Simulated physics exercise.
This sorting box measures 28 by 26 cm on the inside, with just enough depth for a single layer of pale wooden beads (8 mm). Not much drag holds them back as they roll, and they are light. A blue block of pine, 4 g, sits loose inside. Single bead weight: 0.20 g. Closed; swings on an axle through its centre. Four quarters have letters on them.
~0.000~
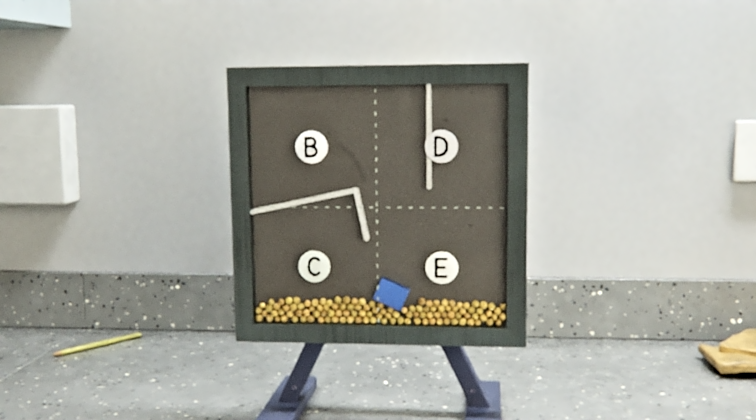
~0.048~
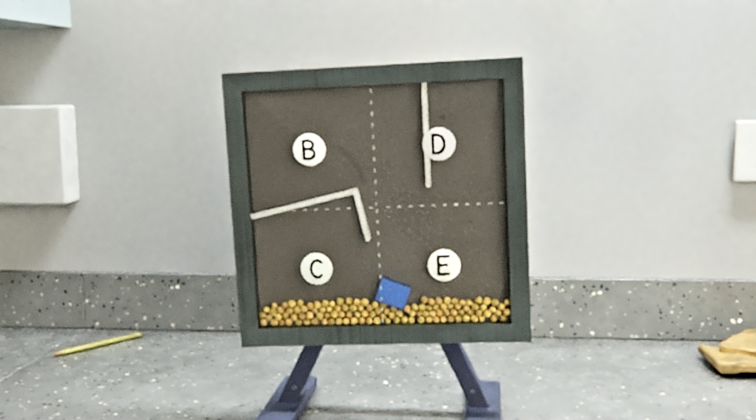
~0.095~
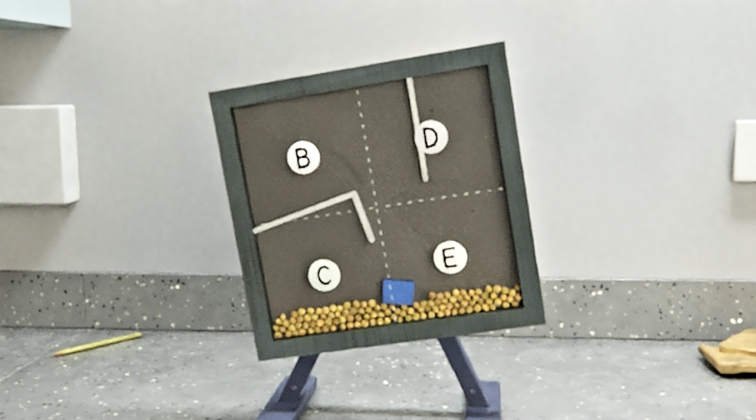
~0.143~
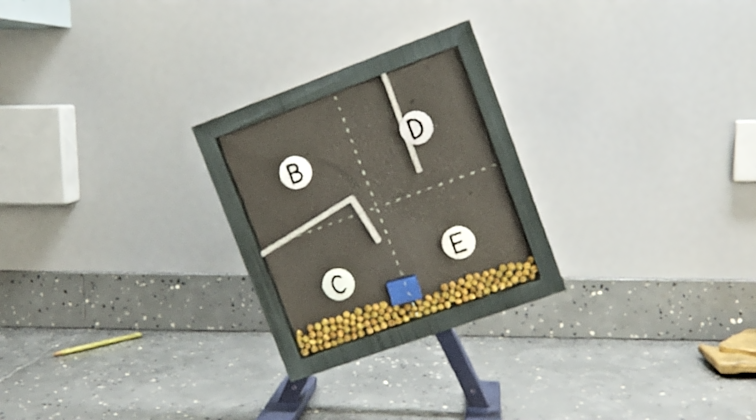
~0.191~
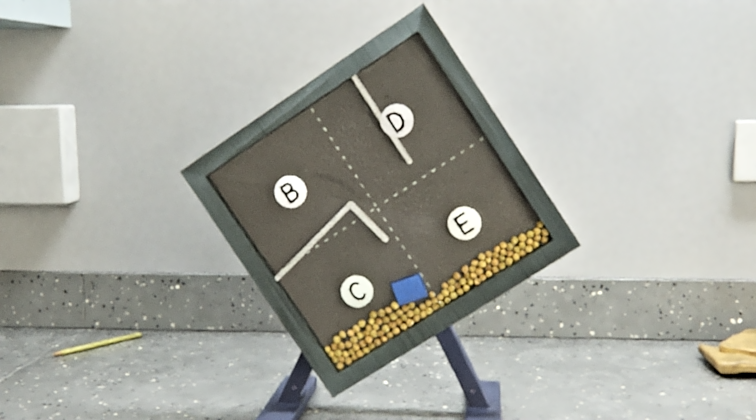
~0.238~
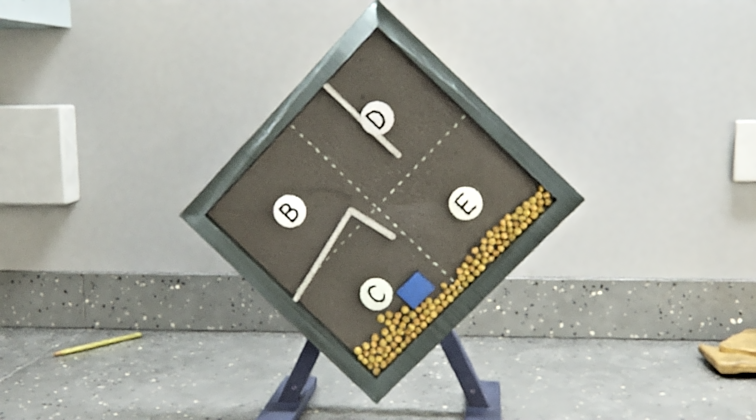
Square framed box turning anticlockwise on its stand, from level to a diamond, pale beads and a blue block tilting with it.
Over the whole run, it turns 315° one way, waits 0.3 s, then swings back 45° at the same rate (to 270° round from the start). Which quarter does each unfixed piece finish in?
Answer: E.
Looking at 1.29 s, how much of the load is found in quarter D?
10 per cent.
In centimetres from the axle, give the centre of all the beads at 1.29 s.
About 1 cm left and 11 cm below.
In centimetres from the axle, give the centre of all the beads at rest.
Some 7 cm left and 11 cm below.
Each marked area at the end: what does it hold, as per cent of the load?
Quarter B: 0; quarter C: 0; quarter D: 10; quarter E: 90.
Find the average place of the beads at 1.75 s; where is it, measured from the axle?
I'd put it near 5 centimetres to the left and 12 centimetres below.
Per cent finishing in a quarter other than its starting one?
Roughly 60 per cent.
By 1.29 s, it has come round 315° anticlockwise; the beads' middle is 1 cm left of and 11 cm below the centre; C 15 %, D 10 %, E 75 %; blue block in E.
By 1.75 s, it has come round 292° anticlockwise; the beads' middle is 5 cm left of and 12 cm below the centre; E 100 %; blue block in E.
By 1.90 s, it has come round 270° anticlockwise; the beads' middle is 9 cm left of and 9 cm below the centre; E 100 %; blue block in E.
Settled by 3.0 s, it has come round 270° anticlockwise; B 0 %, C 0 %, D 10 %, E 90 %; blue block in E.
